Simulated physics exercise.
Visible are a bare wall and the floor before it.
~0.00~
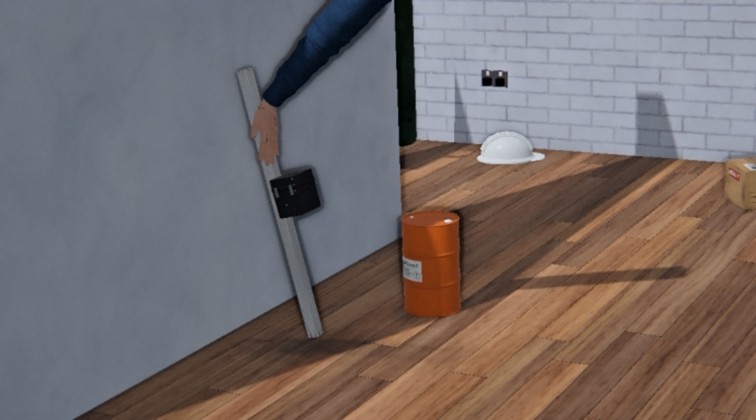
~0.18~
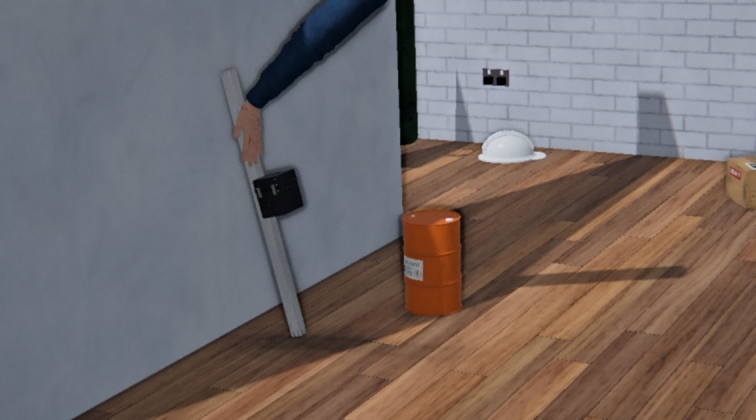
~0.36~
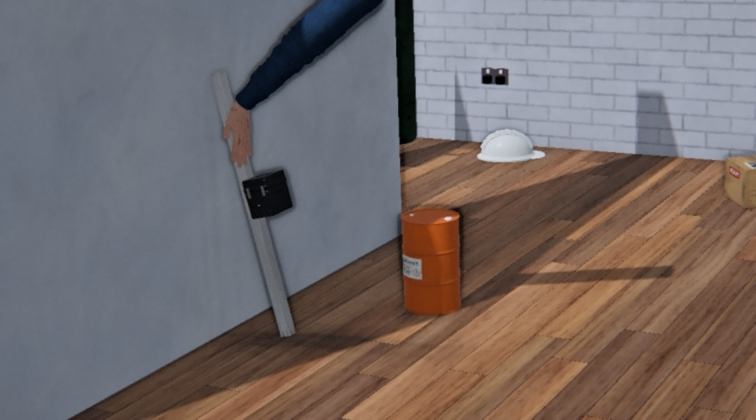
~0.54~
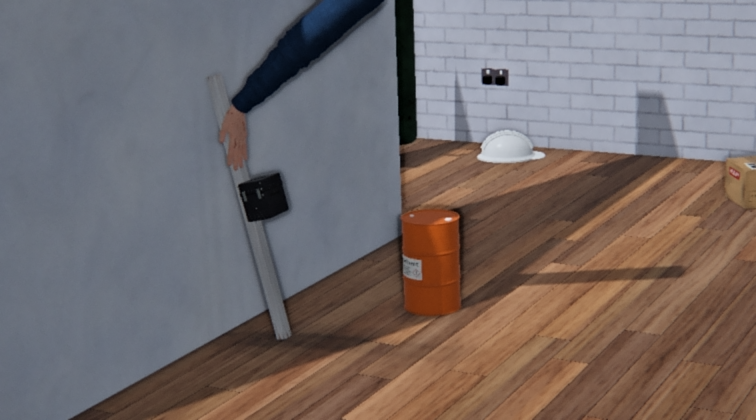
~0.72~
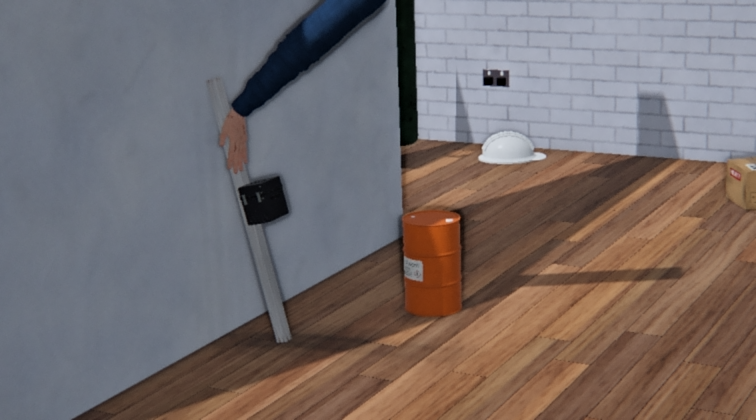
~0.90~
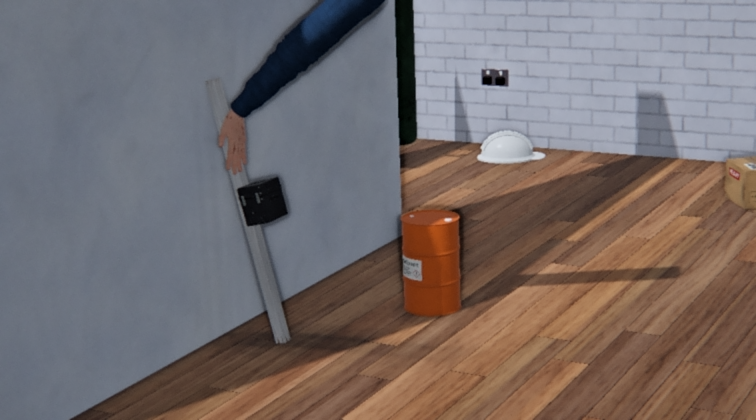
A hand moves a pale pole slightly left and props it against the gray wall.
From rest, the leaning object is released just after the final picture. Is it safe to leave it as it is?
It is stable.
After 1.30 s, no change.
After 1.80 s, white pole resting near (248, 213).
In the end (2.6 s), both unmoved. At the end, from the last picture's camera, white pole near (248, 213). The pole stays up.
